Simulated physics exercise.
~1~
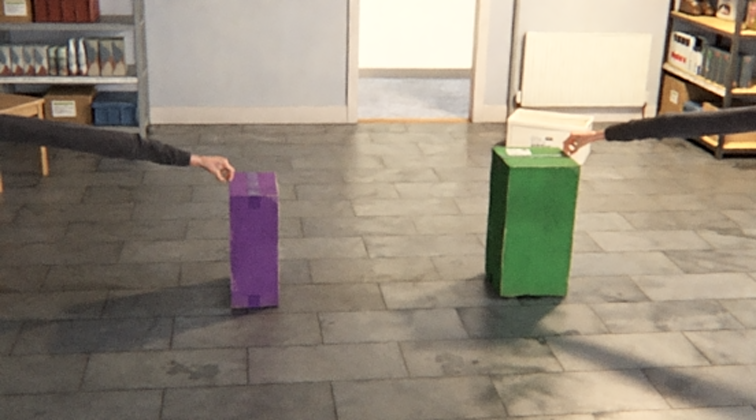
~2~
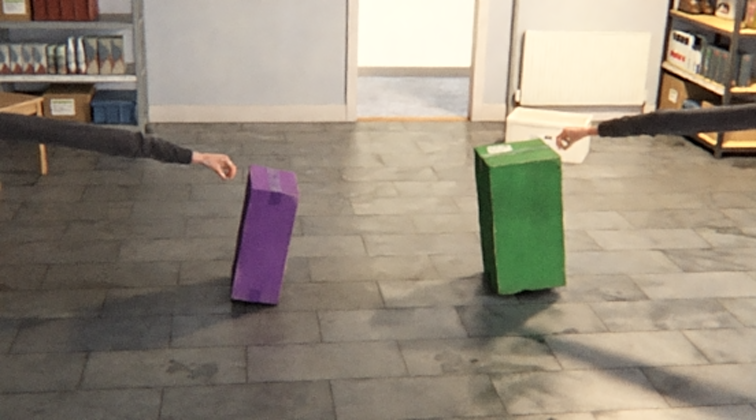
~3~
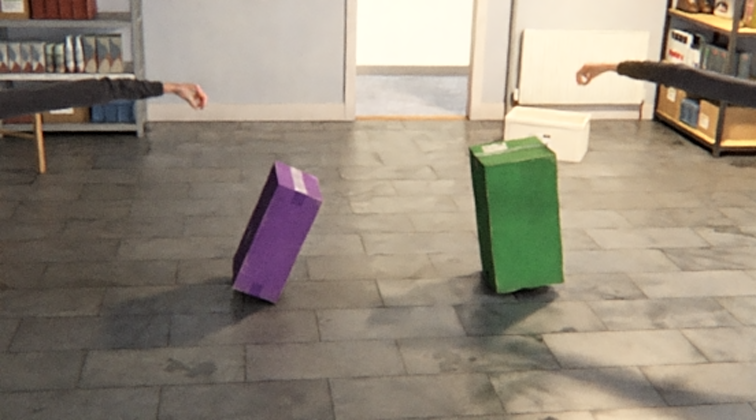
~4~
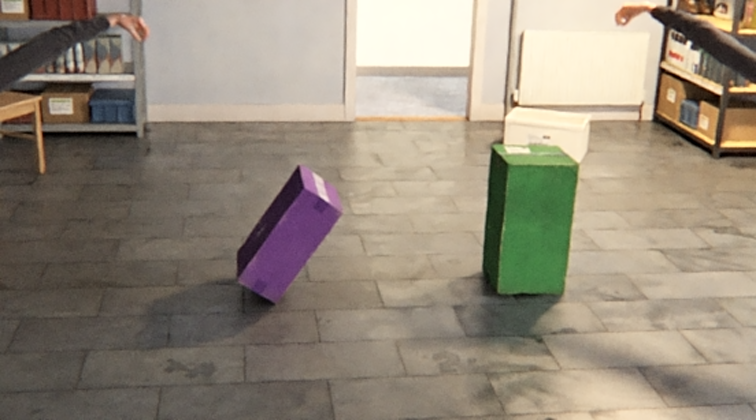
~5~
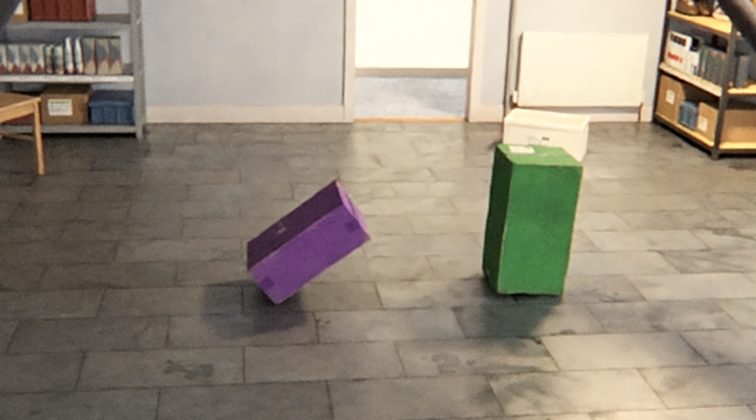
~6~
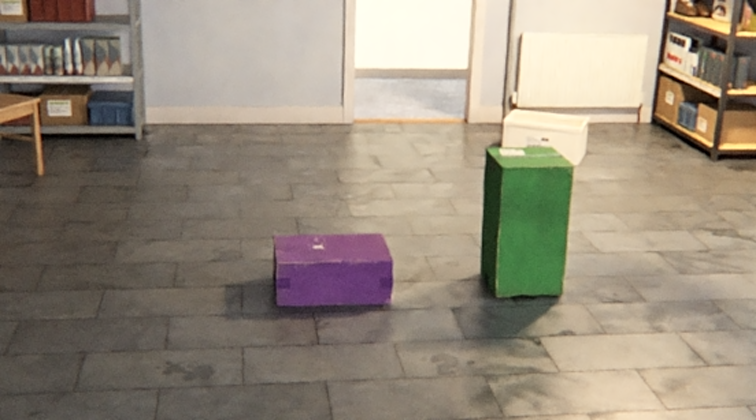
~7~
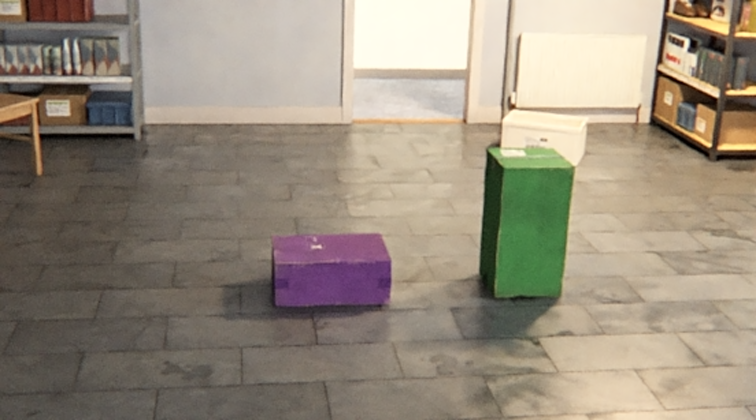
In a room with a grey tiled floor, seen from slightly above by a gently swaying camera, a tall purple box stands left of centre and a taller green box stands to the right, with shelves and an open doorway behind. A hand reaches in from each side and shoves the boxes inward. The purple box tips to the right while the green one leans left, and both arms draw back. The green box rocks back onto its base as the purple box keeps tilting. The purple box topples onto its side and lies still, while the green box stays upright.
